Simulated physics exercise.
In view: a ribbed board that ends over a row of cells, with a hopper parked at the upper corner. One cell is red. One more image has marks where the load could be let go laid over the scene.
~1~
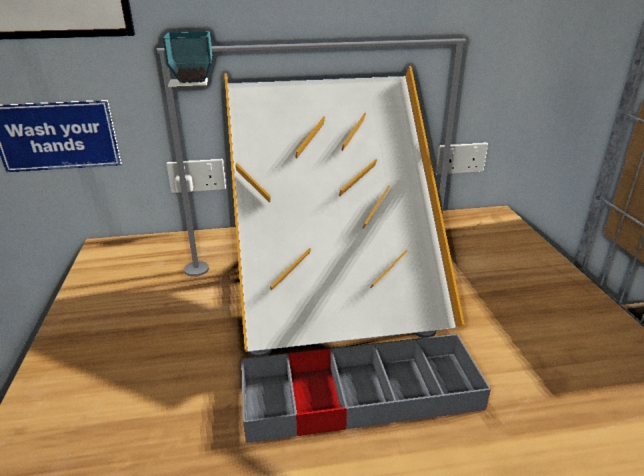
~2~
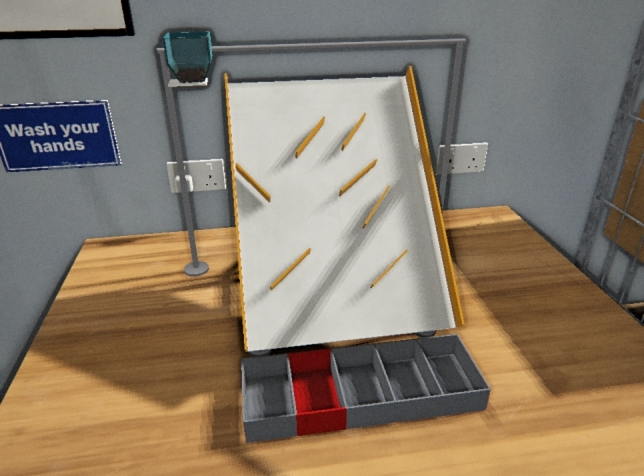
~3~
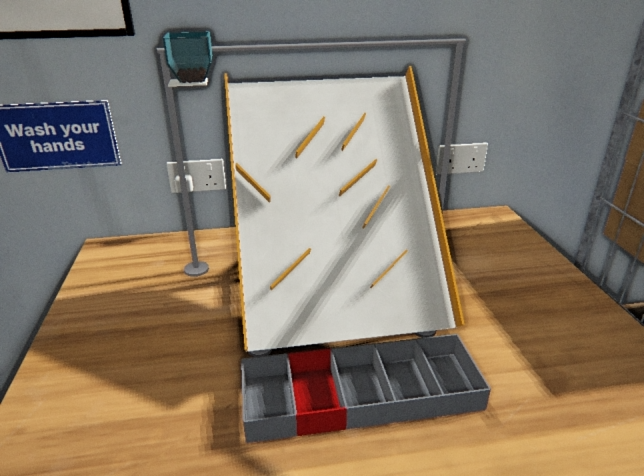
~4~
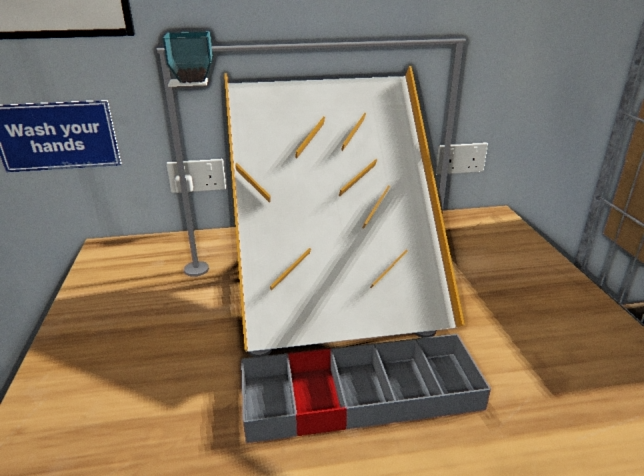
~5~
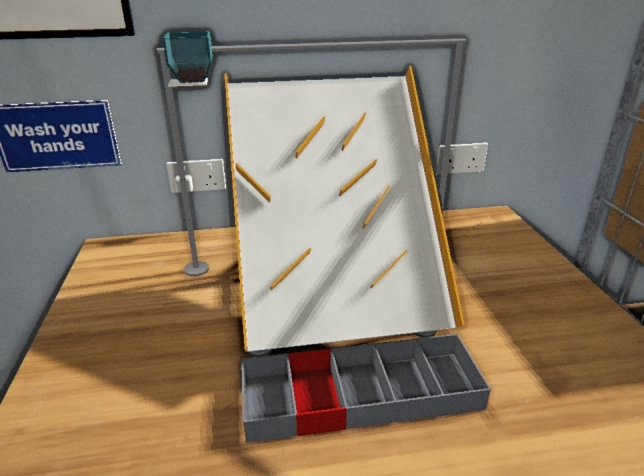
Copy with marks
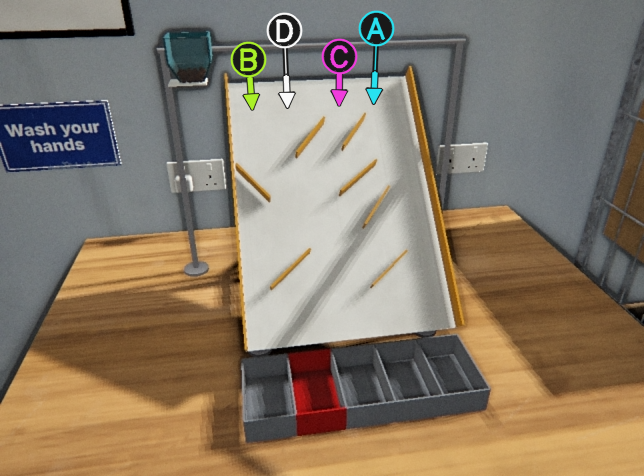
A tilted white board with slanted wooden ribs stood on a table above a row of cells, one red, with a small teal hopper at its upper left, and nothing visibly moved.
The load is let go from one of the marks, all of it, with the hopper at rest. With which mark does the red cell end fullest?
Mark C.
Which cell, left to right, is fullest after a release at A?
The fifth.
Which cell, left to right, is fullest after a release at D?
The first.
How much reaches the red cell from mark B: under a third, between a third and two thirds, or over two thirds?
It is under a third.
On the marked copy, mark A meets the board at (373, 98); mark B meets the board at (251, 104); mark C meets the board at (339, 100); mark D meets the board at (287, 102).
With A, a small share in the red cell, the bulk in other cells, a small share outside the box.
With B, only a few in the red cell, all but a few in other cells.
With C, close to half in the red cell, close to a third in other cells, a small share outside the box.
With D, none at all in the red cell, the whole lot in other cells.
